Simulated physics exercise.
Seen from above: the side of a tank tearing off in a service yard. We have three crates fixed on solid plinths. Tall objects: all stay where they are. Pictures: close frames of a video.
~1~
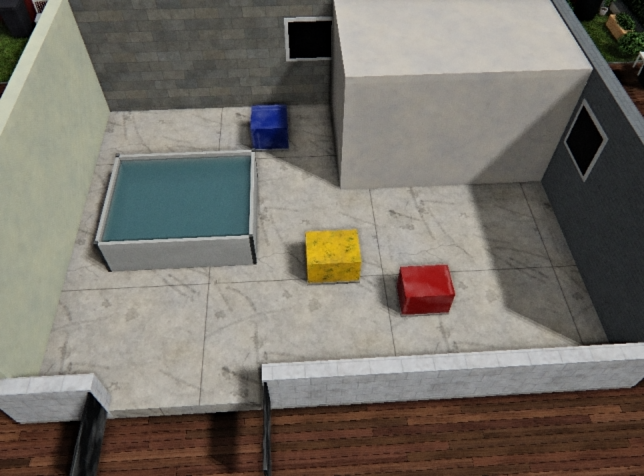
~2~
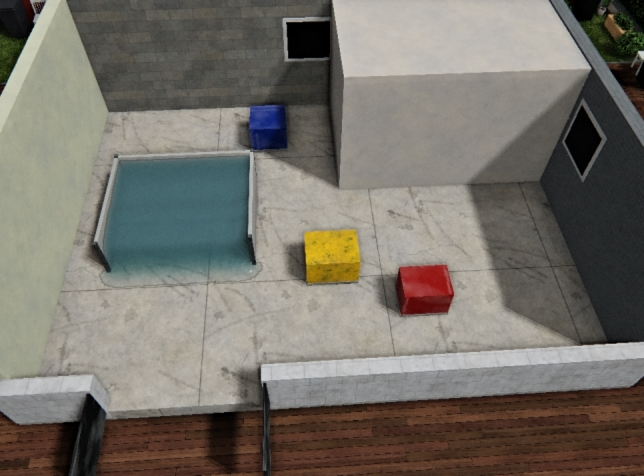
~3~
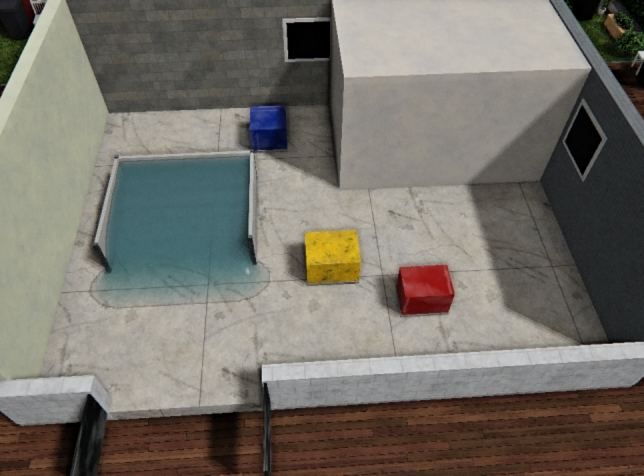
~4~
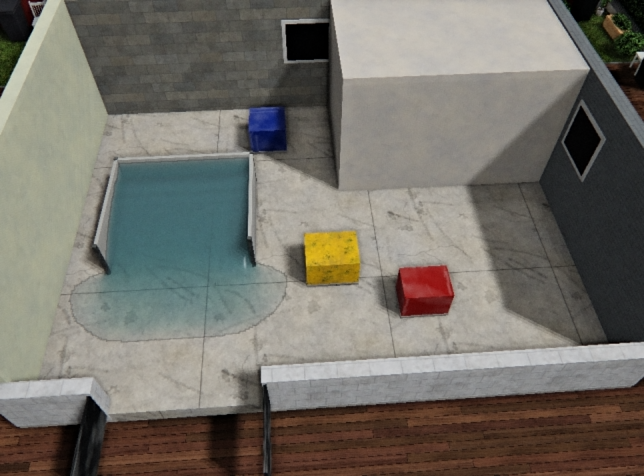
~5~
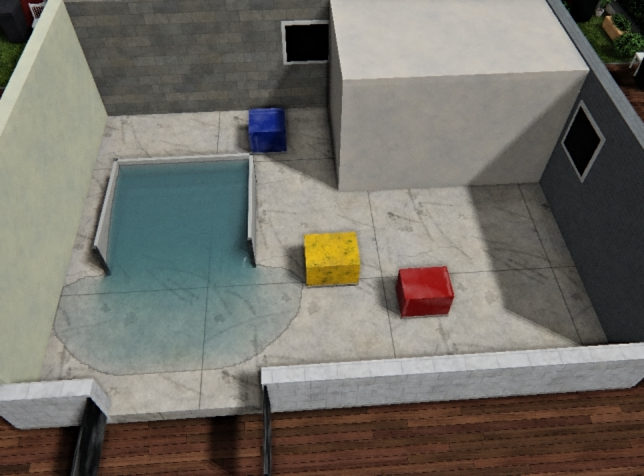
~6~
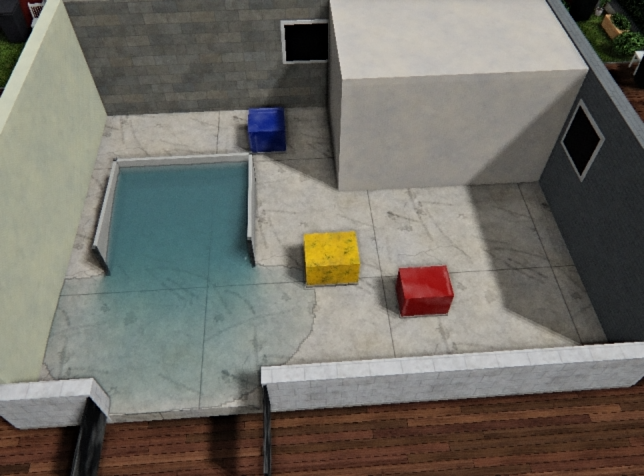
Water pours from the tank's open near side and spreads across the pale tiled yard floor.
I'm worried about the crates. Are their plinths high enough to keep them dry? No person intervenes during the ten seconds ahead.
One by one: Blue crate: Clear, yellow crate: Clear, red crate: Doused.
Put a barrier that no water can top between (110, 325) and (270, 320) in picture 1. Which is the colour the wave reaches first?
My answer: The crate marked yellow.
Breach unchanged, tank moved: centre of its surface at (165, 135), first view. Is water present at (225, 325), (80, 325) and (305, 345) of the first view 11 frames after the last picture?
Results in order - swamped, swamped, swamped.
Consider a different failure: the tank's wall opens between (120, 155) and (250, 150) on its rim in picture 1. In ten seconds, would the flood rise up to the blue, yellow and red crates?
Then: The blue crate is topped, the yellow crate takes water, the red crate is topped.
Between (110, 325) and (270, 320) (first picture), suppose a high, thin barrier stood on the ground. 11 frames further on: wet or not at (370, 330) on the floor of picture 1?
I'd call it watered.
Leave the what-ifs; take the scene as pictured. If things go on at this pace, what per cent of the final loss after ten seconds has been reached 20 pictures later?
Roughly 65 percent.
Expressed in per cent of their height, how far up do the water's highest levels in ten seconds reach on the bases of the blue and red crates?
I'd put it at some 50 % for one and some 160 % for the other, in that order.
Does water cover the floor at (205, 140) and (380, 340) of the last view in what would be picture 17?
Clear, then swamped.
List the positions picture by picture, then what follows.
The first picture shows the water tank at (181, 197) is whole and still.
In the second picture, the front is at (105, 273), out from the gap at (180, 258).
In the third picture, water pours out at (180, 260) and has run to (97, 294).
In the fourth picture, the front is at (279, 295), out from the gap at (180, 262).
In the fifth picture, the front is at (290, 314), out from the gap at (180, 264).
In the sixth picture, water pours out at (180, 263) and has run to a hidden place.
A moment on, water covers 25 % of the floor; the blue crate not reached, the yellow crate water round its plinth, the red crate not reached.
Next, water covers 30 % of the floor; the blue crate not reached, the yellow crate water round its plinth, the red crate not reached.
Then, water covers 40 % of the floor; the blue crate not reached, the yellow crate water round its plinth, the red crate water round its plinth.
Later, water covers 55 % of the floor; the blue crate not reached, the yellow crate water round its plinth, the red crate water round its plinth.
In the end, water covers 80 % of the floor; the blue crate stayed above the water, the yellow crate stayed above the water, the red crate was topped.
